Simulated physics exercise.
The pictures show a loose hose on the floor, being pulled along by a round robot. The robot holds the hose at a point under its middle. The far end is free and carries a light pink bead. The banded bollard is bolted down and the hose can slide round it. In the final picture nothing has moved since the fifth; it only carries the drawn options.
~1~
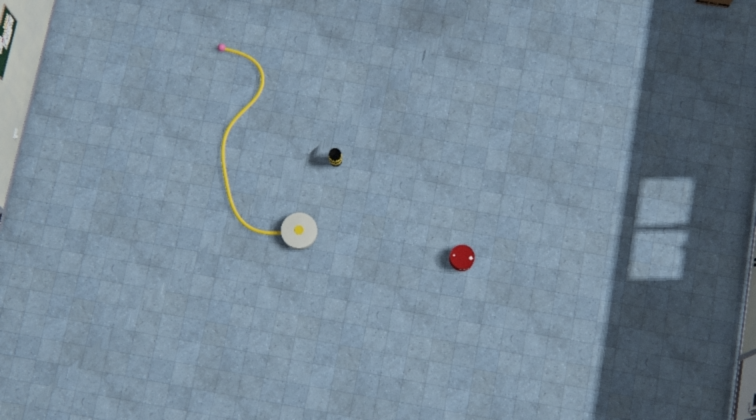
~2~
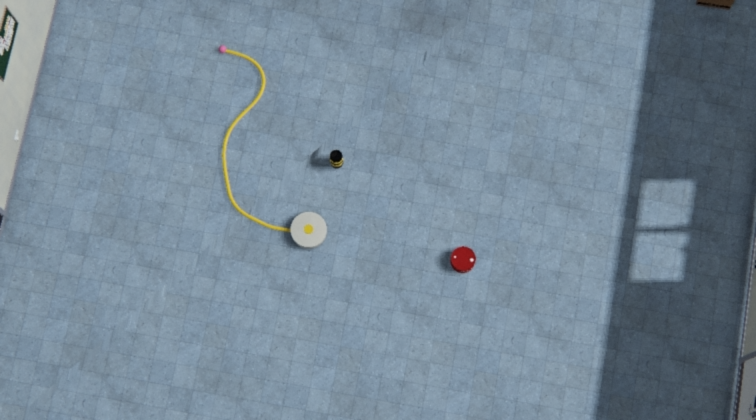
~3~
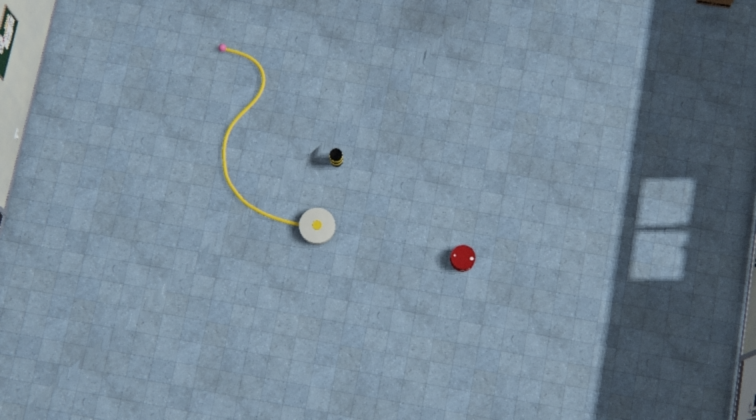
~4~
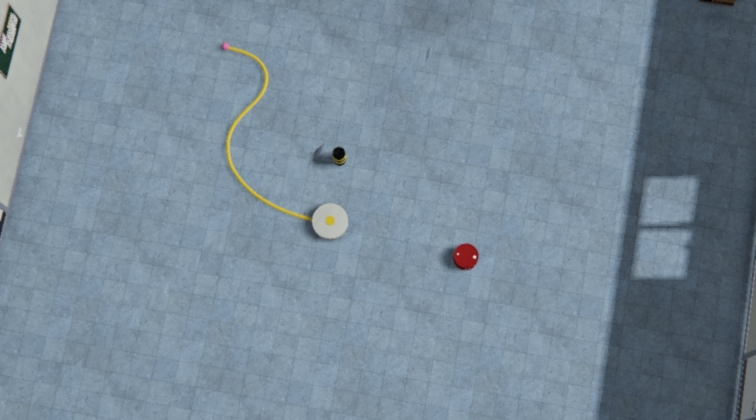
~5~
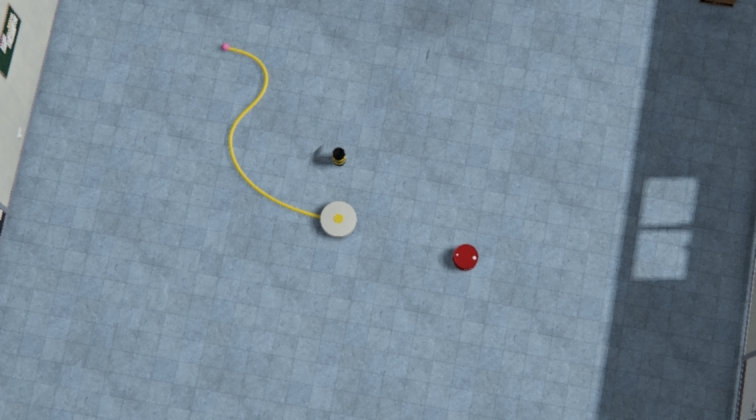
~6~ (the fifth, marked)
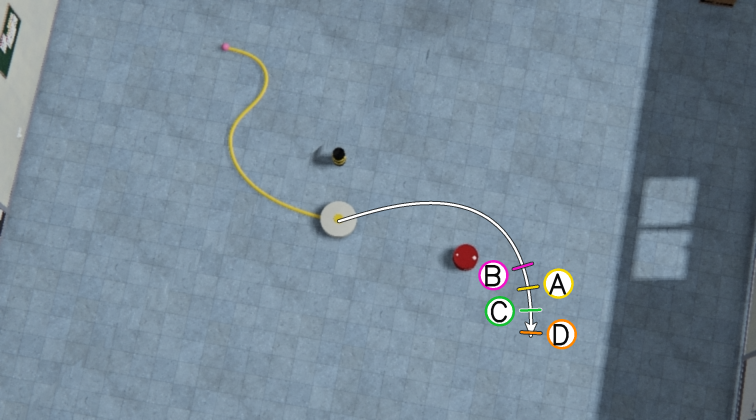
To begin with, a round white robot sits on a blue-grey tiled floor at the lower end of a curving yellow hose, between a small dark-topped object and a red round one. It moves a short way right and slightly up, drawing the lower bend into a gentler slope, while the pink-tipped end barely shifts.
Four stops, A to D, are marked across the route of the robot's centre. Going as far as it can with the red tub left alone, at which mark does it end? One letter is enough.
It can go as far as A.
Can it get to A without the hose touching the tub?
Yes.
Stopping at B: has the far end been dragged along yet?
By then, yes.
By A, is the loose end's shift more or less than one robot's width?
By then, more.
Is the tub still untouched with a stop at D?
No.
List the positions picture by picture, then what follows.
In the first frame, robot (299, 231); free end (221, 47); red tub (462, 258).
In the second frame, robot (309, 231); red tub (463, 260).
In the third frame, robot (317, 226); free end (222, 48).
In the fourth frame, robot (330, 222); bollard (339, 156).
In the fifth frame, robot (339, 220); red tub (466, 258); bollard (339, 157); free end (225, 47).
On the marked copy, A at (528, 288); B at (523, 266); C at (531, 310); D at (531, 333); the route from (339, 221) via (477, 212) to (531, 336).
With A. Early on, robot (420, 202), middle of the hose (289, 150), free end (225, 47).
Further on, robot (498, 224), middle of the hose (362, 175), free end (264, 86).
At the end, robot (529, 287), middle of the hose (411, 203), free end (300, 126); only the bollard has been touched, if anything.
As for the rest, B is safe but short; C brings the hose against the tub; D brings the hose against the tub.
